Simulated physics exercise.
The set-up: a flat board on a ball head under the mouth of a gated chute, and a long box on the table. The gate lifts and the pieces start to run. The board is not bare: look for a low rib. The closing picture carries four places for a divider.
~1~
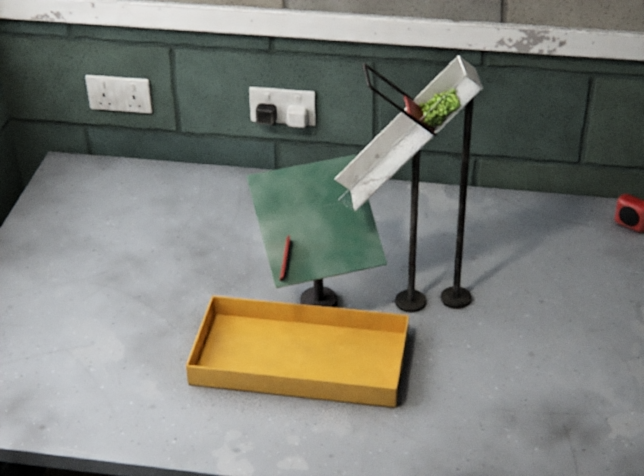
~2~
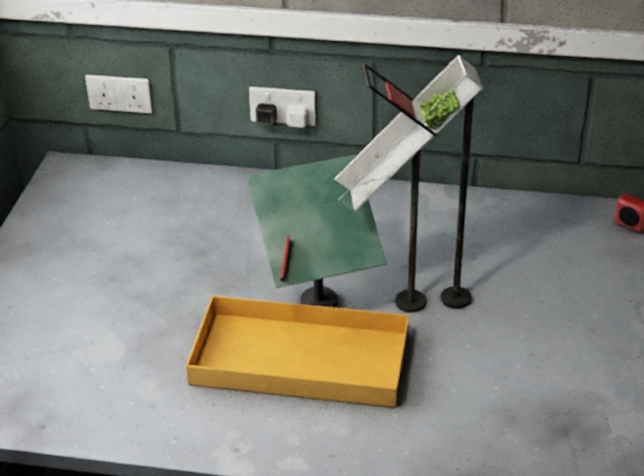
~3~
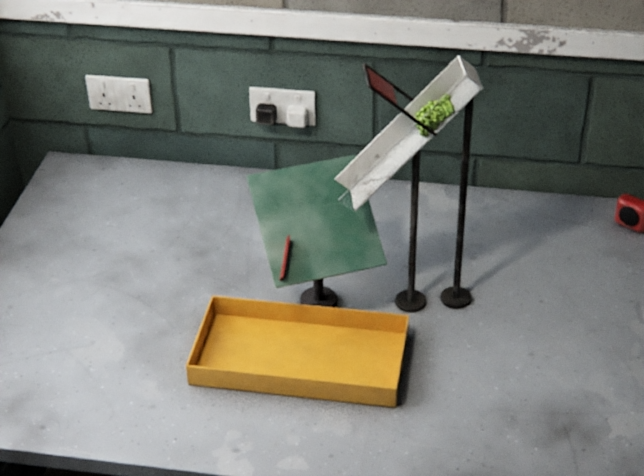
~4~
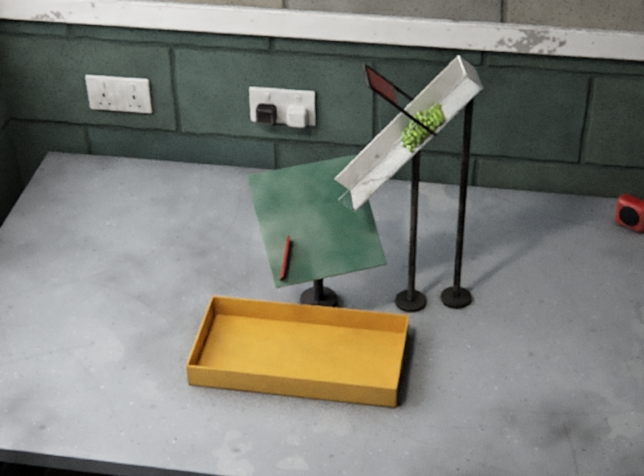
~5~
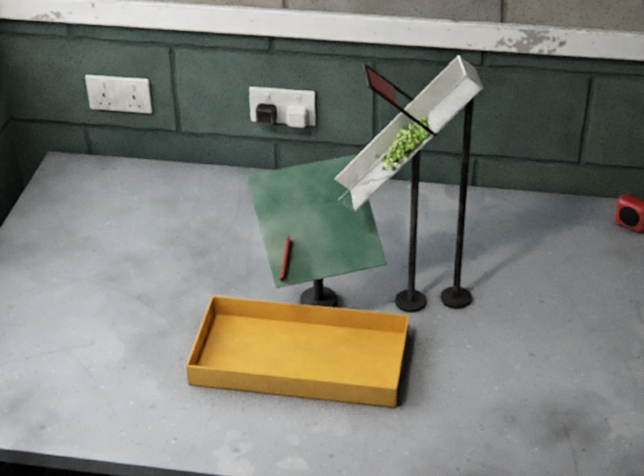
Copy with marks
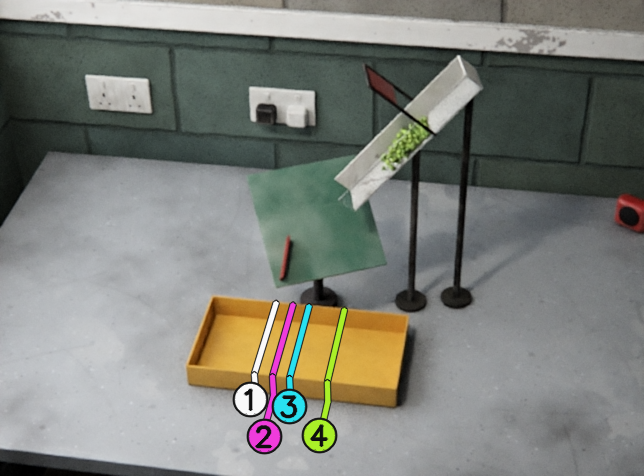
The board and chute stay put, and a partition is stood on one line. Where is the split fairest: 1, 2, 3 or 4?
Choose 3.
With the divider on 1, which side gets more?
Right.
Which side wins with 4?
The left side.
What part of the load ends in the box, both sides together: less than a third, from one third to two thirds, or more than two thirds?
It is more than two thirds.
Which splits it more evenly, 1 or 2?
The answer is 2.
On the marked copy, line 1 crosses the front rim at (254, 373); line 2 crosses the front rim at (272, 375); line 3 crosses the front rim at (289, 377); line 4 crosses the front rim at (327, 381).
With 1, of what is caught, just a few on the left of the divider, almost all on the right.
With 2, of what is caught, roughly a quarter on the left of the divider, the larger part on the right.
With 3, of what is caught, roughly two thirds on the left of the divider, roughly a third on the right.
With 4, of what is caught, the larger part on the left of the divider, about a tenth on the right.
